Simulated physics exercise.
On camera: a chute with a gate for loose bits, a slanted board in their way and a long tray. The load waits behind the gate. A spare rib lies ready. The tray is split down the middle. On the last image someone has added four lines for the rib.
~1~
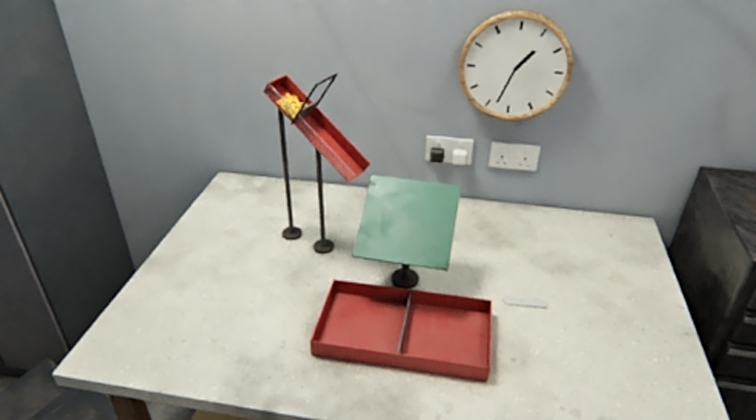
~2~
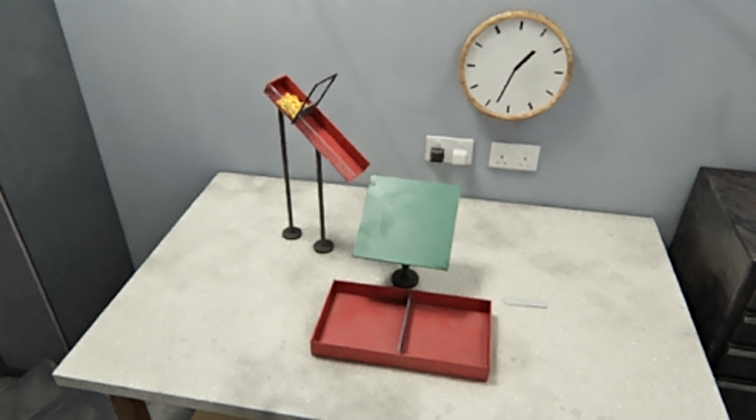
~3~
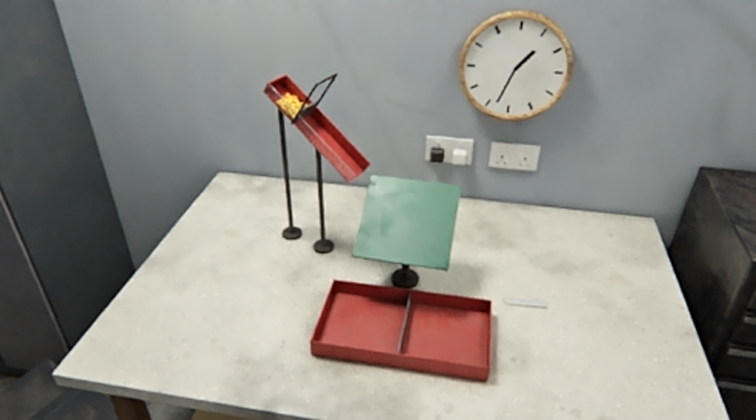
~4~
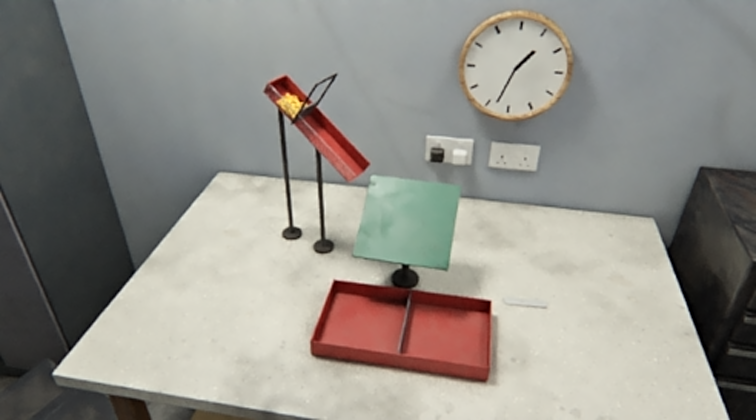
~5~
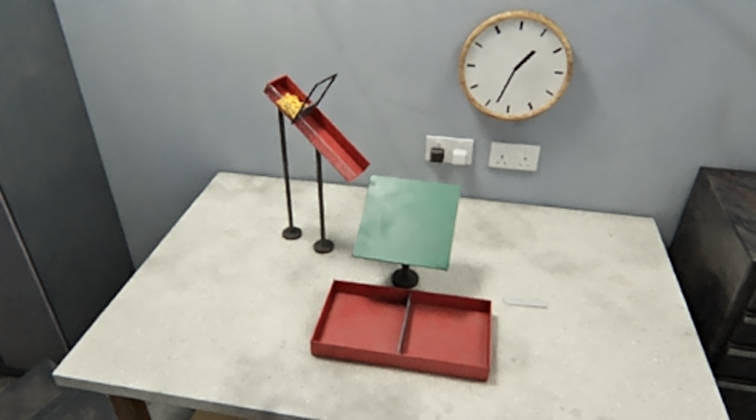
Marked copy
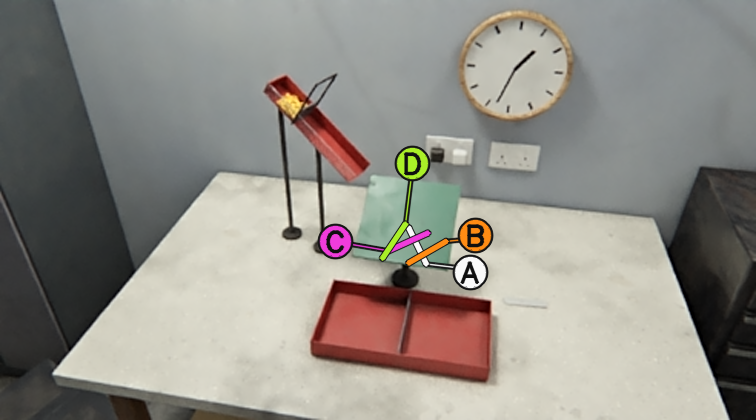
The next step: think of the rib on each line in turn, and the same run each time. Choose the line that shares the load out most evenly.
A works best here.
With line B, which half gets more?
The left half.
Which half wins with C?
Left.
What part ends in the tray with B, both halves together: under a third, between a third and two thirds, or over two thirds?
Over two thirds.
On the marked copy, line A from (408, 227) to (426, 264); line B from (446, 241) to (408, 262); line C from (427, 233) to (388, 250); line D from (405, 223) to (382, 258).
With A, of what is caught, roughly a third in the left half, roughly two thirds in the right.
With B, of what is caught, the larger part in the left half, about a tenth in the right.
With C, of what is caught, almost all in the left half, just a few in the right.
With D, of what is caught, almost all in the left half, about a tenth in the right.
